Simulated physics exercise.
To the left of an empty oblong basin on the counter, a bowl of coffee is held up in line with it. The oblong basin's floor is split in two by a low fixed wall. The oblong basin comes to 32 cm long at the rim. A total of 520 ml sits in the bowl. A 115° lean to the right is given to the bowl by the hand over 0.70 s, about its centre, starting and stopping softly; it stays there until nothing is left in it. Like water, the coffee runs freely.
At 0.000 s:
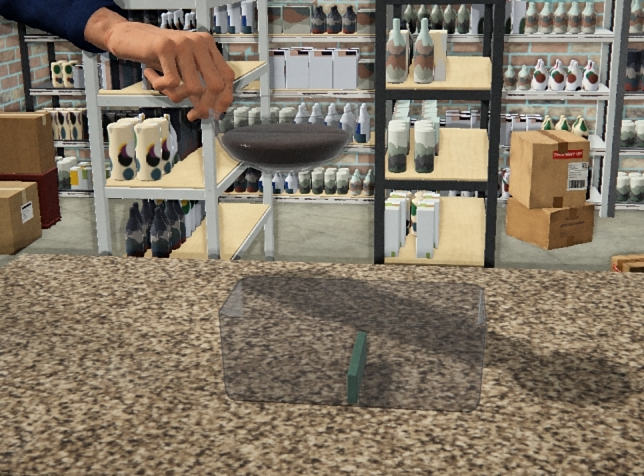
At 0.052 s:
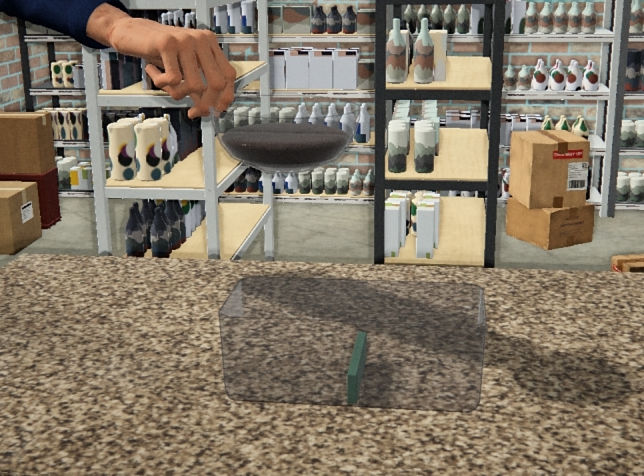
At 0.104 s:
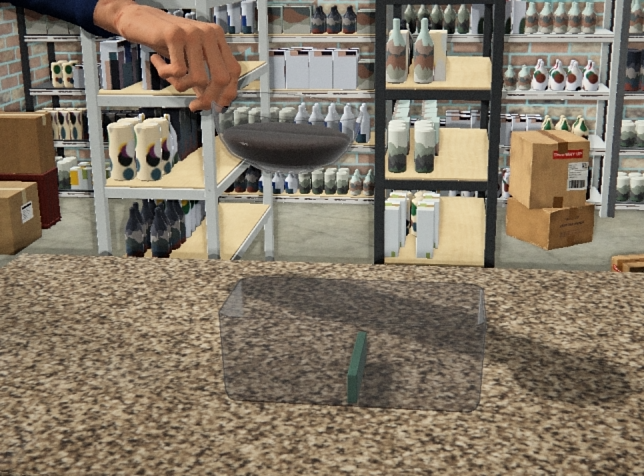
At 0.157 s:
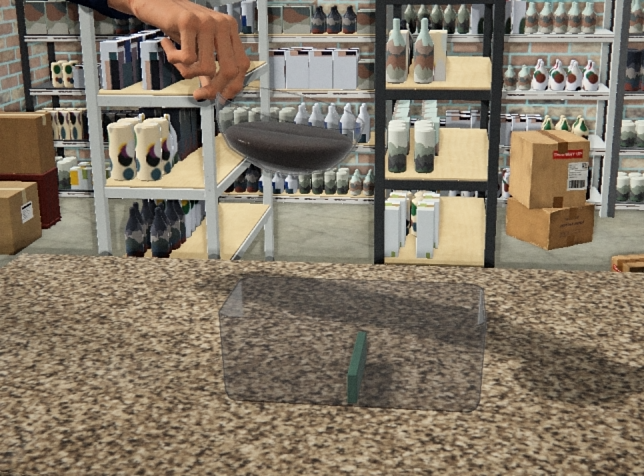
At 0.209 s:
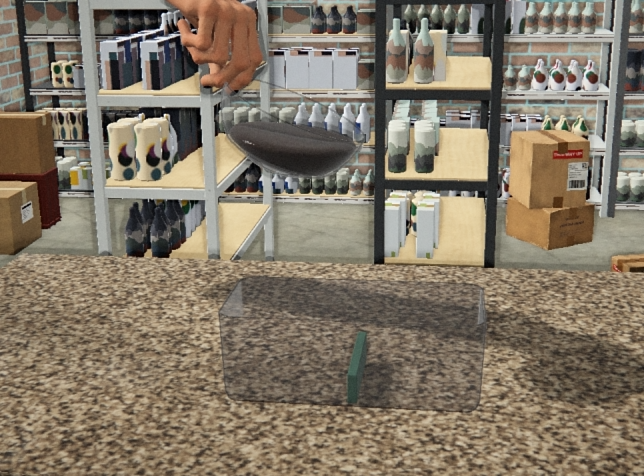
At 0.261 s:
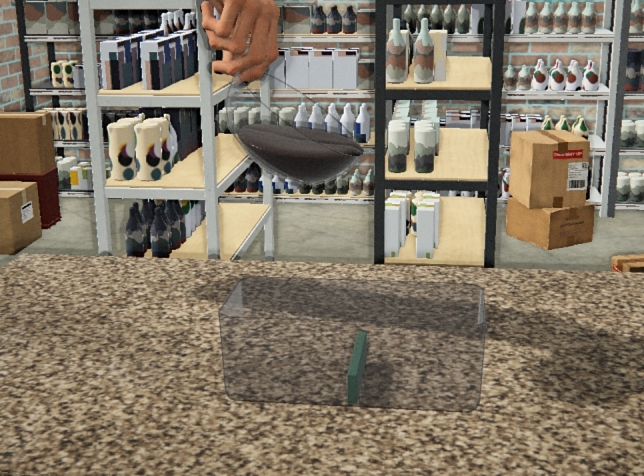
A hand slowly tilts a dark bowl to the right above a clear basin on a counter.
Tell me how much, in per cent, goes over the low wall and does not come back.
I would say about 68 per cent.
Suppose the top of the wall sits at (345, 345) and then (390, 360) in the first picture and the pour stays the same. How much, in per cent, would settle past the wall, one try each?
75 then 45 %.
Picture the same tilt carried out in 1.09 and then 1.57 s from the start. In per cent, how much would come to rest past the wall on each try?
Try 1: Approx. 80 %; try 2: Approx. 85 %.
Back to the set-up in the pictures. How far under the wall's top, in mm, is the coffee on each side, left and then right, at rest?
Left side: Around 32 mm. Right side: Around 20 mm.
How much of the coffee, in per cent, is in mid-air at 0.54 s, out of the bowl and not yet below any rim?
It comes to about 56 percent.
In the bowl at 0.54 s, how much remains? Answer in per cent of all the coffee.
Roughly 5 %.
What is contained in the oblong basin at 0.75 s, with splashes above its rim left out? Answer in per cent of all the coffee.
About 86 %.
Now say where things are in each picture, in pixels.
In the first picture, it leans 0°; its right rim is at (359, 108); the coffee meets the walls at (223, 133) and (351, 134); the oblong basin's rim runs from (230, 297) to (484, 306); the wall's top is at (358, 353).
In the second picture, it leans 2°; its right rim is at (359, 110); the coffee meets the walls at (224, 132) and (350, 136).
In the third picture, it leans 6°; its right rim is at (361, 117); the coffee meets the walls at (224, 130) and (351, 138).
In the fourth picture, it leans 14°; its right rim is at (363, 127); the coffee meets the walls at (227, 127) and (354, 141).
In the fifth picture, it leans 24°; its right rim is at (363, 140); the coffee meets the walls at (231, 126) and (358, 144).
In the sixth picture, it leans 35°; its right rim is at (361, 156); the coffee meets the walls at (239, 128) and (360, 147); 1 per cent is over the edge.
Then, 0.54 s in, the tilt is 101° and 5 per cent is still to pour, 0 is left of the wall and 38 right of it.
Then, 0.75 s in, the tilt is 115° and 0 per cent is still to pour, 20 is left of the wall and 67 right of it.
Then, 0.96 s in, the tilt is 115° and 0 per cent is still to pour, 26 is left of the wall and 68 right of it.
Then, 1.20 s in, the tilt is 115° and 0 per cent is still to pour, 26 is left of the wall and 68 right of it.
Finally, 26 per cent lies left of the wall, 68 right of it and 5 outside.
